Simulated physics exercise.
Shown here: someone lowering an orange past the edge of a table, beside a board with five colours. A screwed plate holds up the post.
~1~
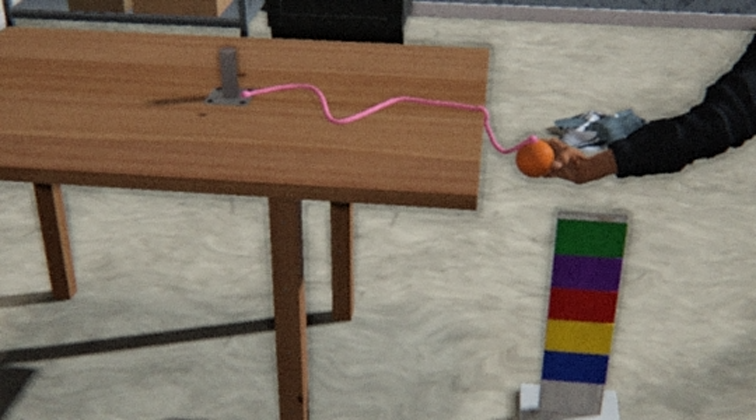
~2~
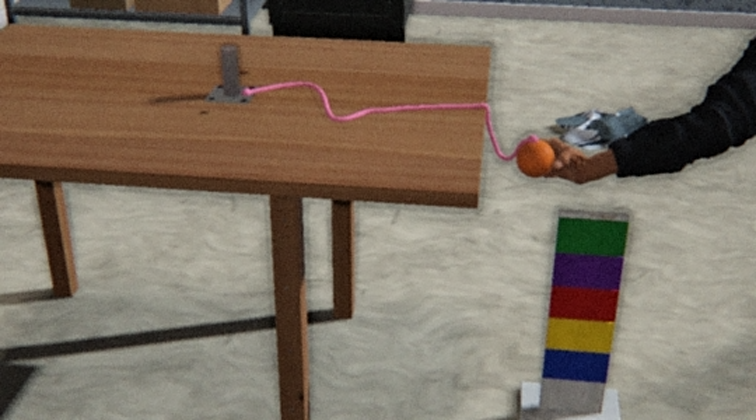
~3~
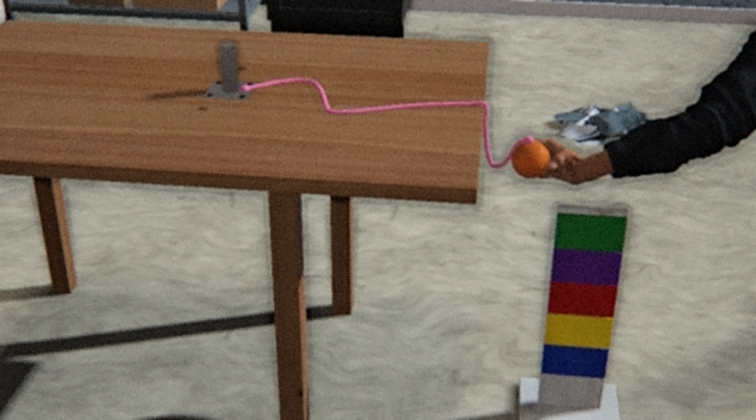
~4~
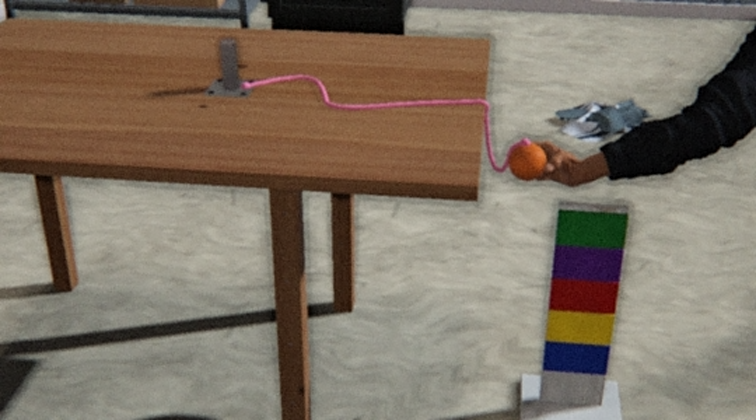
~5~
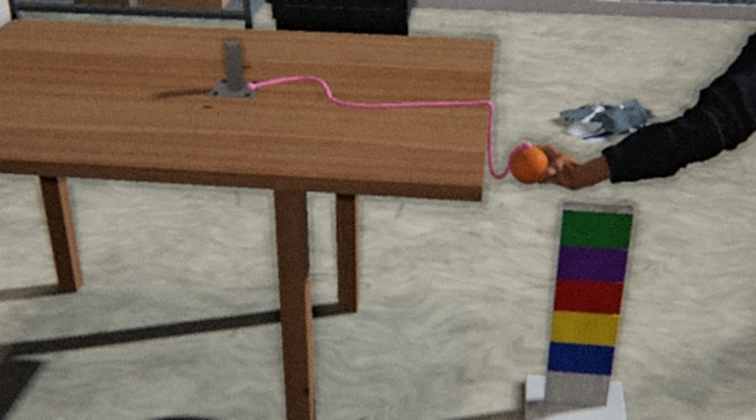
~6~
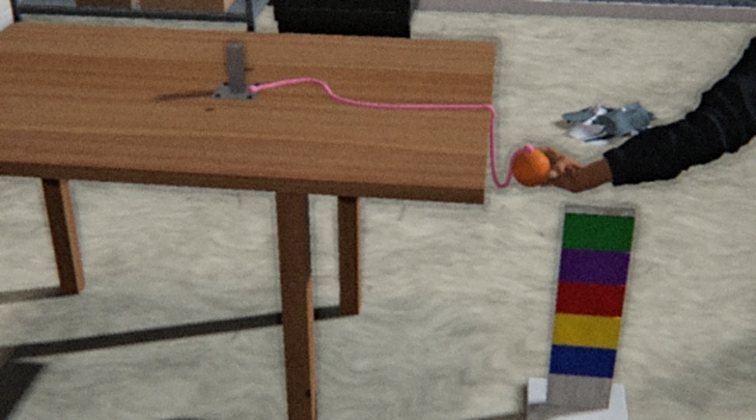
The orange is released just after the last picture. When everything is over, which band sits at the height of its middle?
The red one.
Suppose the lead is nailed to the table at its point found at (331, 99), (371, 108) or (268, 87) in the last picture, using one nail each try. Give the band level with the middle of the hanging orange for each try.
One try after another: Purple, then green, then red.
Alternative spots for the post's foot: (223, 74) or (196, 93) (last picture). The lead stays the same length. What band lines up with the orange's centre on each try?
The first case gives purple, the second gives purple.
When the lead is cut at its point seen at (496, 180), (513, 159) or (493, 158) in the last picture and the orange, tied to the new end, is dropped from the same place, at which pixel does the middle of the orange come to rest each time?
Roughly (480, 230), (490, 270), (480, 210).
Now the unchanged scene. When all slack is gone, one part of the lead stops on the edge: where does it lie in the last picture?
About (455, 108).
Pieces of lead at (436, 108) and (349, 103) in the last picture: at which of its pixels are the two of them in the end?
At (474, 111) for the first, at (385, 104) for the second.
A little later, orange near (457, 274); level with red.
Next, orange near (500, 295); level with red.
When it is over, orange near (485, 294); level with red. Its middle rests at the red band.
